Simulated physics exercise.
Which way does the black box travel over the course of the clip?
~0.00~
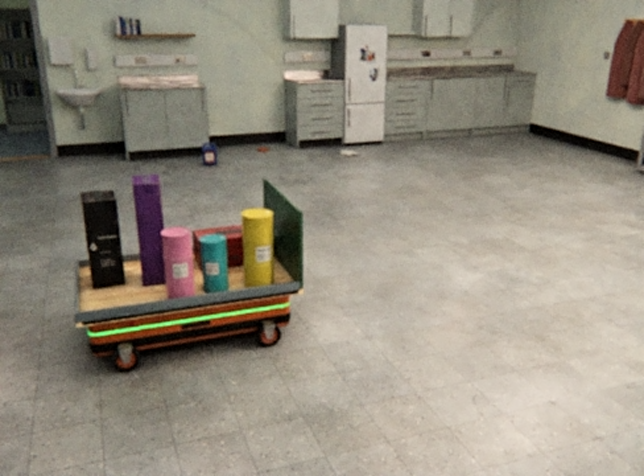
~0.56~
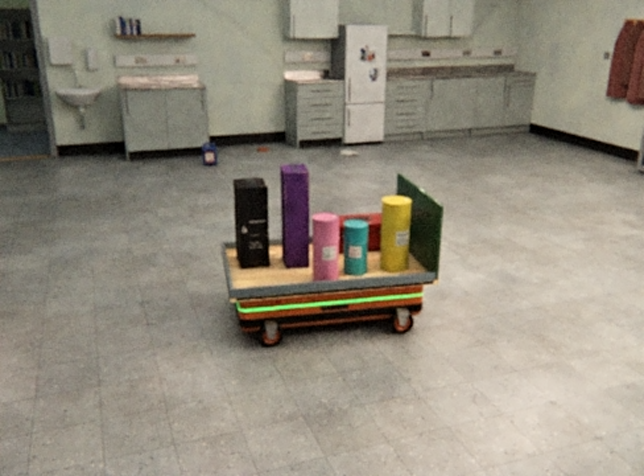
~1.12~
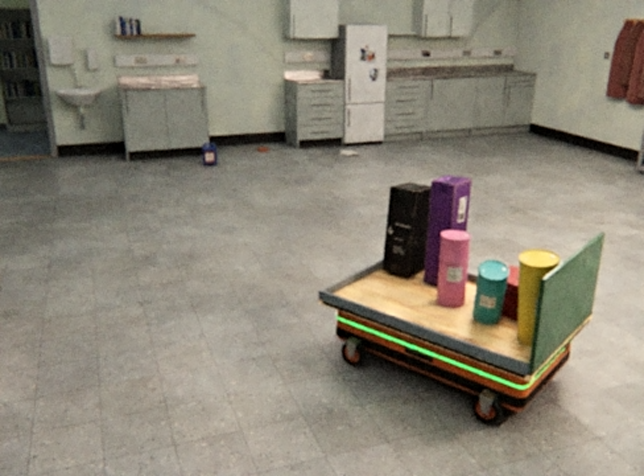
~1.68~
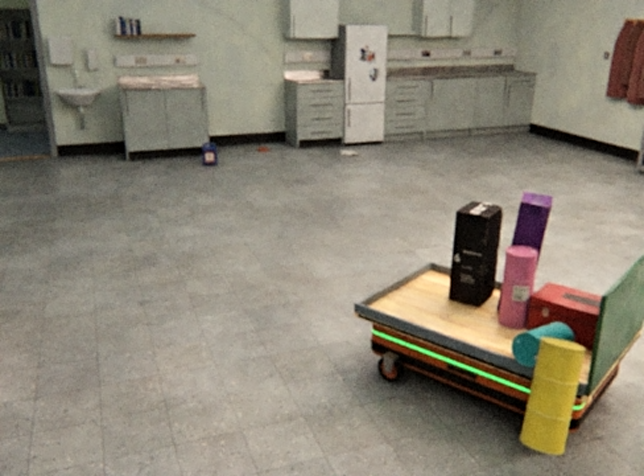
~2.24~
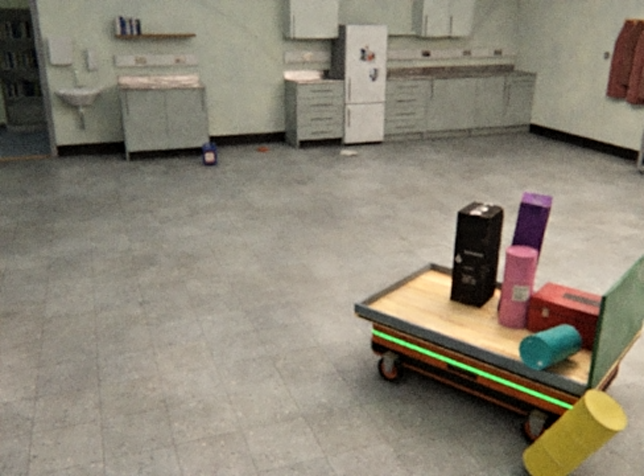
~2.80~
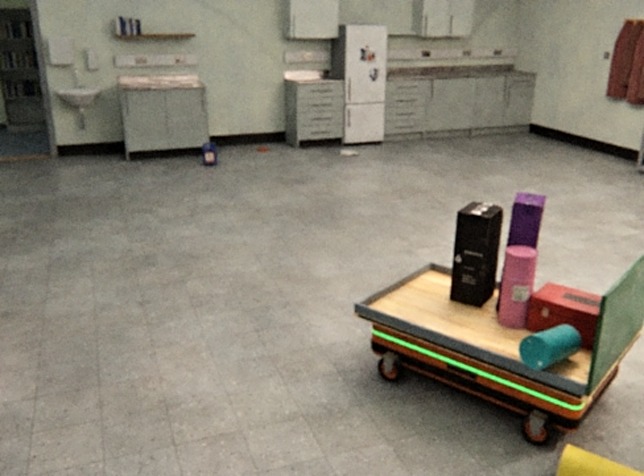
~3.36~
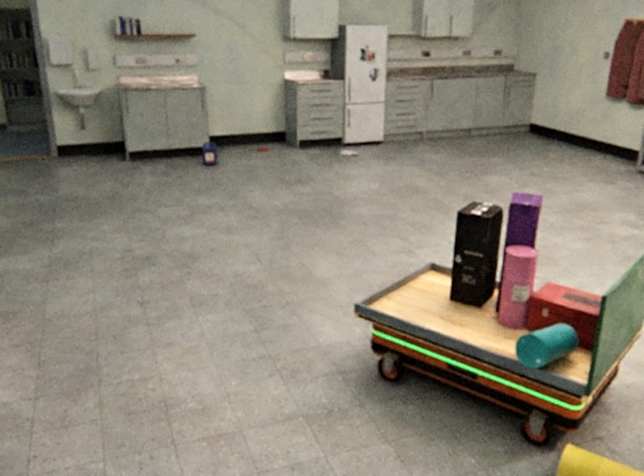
The black box travels to the right, riding upright on the cart.
A flat cart carrying a black box, a purple box, a red toolbox and pink, turquoise and yellow canisters rolls to the right across a tiled floor. It then curves toward the viewer, and the yellow canister begins to lean while the load shifts. As the cart reaches the right side and stops, the turquoise canister topples onto the deck and the yellow one tumbles over the near edge. The yellow canister drops to the floor and ends on its side at the bottom edge of the view. The boxes and pink canister stay upright aboard, beside the toolbox.
